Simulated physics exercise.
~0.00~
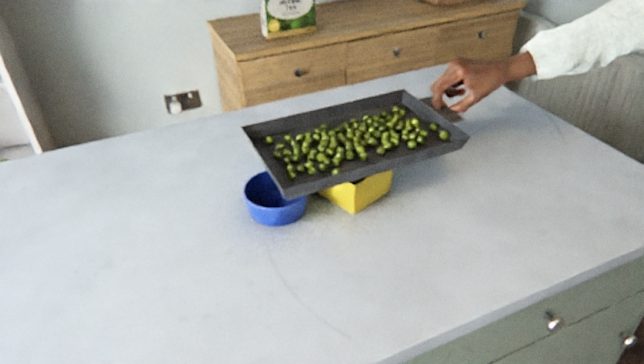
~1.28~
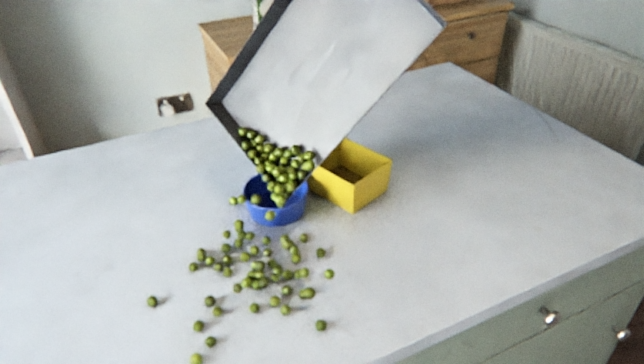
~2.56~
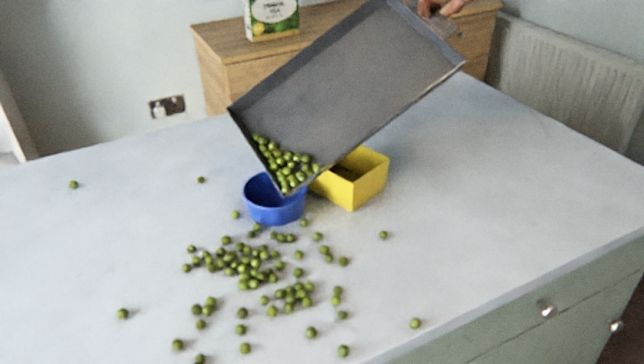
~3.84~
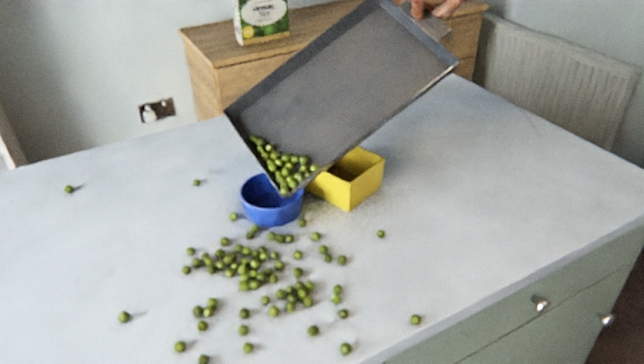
Hand-held tray of small green olives tipping steeply over a blue dish, spilling many across the table, then easing back with some left.
